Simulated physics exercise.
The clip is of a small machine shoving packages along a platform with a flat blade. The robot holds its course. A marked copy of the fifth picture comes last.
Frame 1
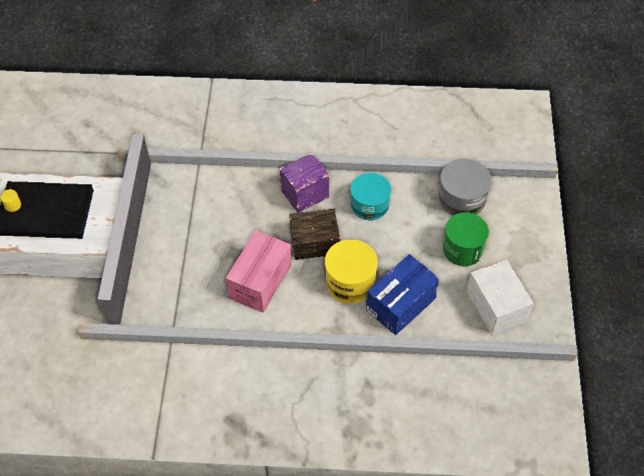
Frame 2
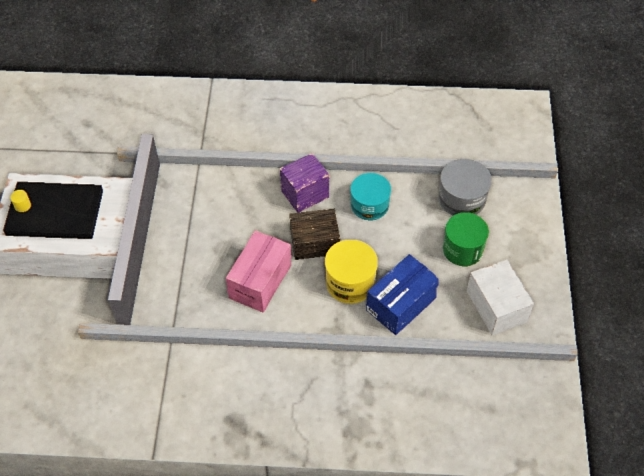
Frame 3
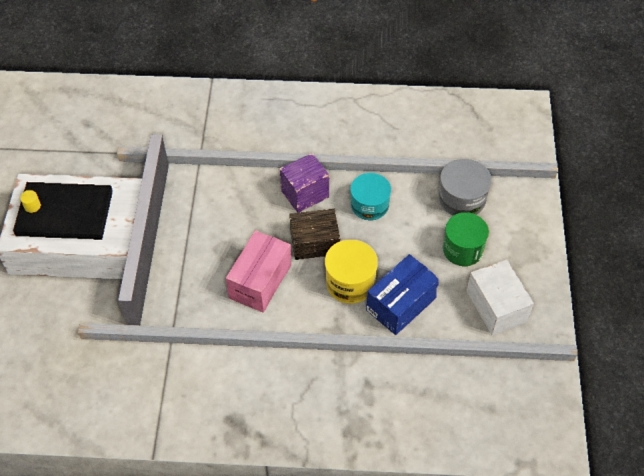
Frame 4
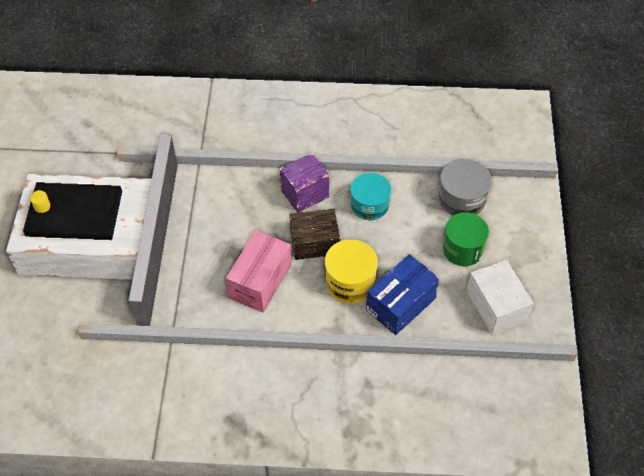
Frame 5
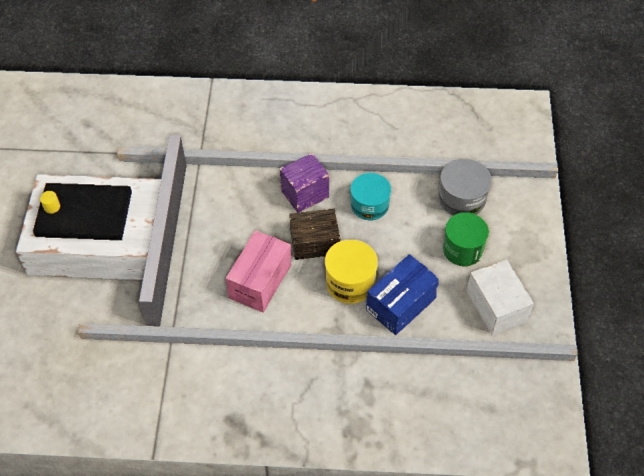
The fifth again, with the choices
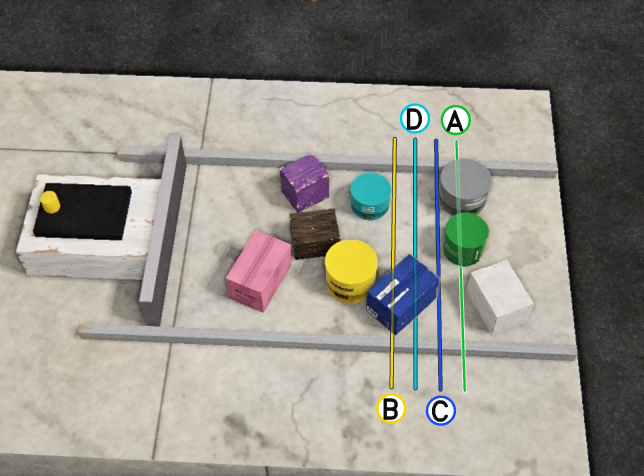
A small white machine with a flat gray blade slides slowly right toward scattered, unmoving packages.
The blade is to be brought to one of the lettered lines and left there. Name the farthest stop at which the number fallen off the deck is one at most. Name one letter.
No second one falls up to A.
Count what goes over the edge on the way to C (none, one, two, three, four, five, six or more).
In all, none.
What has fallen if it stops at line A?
The white crate.
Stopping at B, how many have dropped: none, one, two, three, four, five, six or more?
In all, none.
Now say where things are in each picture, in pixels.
Purple crate (305, 183); black crate (314, 234); green pail (465, 240), in the first frame.
Robot (60, 209); yellow pail (351, 272), in the second frame.
Robot (71, 210); white crate (500, 297), in the third frame.
Robot (80, 210); blue parcel (403, 295), in the fourth frame.
Robot (90, 210); purple crate (305, 183); black crate (314, 234); green pail (465, 240), in the fifth frame.
On the marked copy, A at (460, 255); B at (393, 252); C at (438, 254); D at (415, 253).
Taking A. A third of the way, robot (197, 215); pink box (293, 272); black crate (328, 230).
Two thirds of the way, robot (305, 219); white crate (507, 297); grey pail (481, 187).
When it is over, robot (388, 223); white crate over the edge; green pail (550, 248); one fallen.
As for the rest, B is within the limit but short; C is within the limit but short; D is within the limit but short.
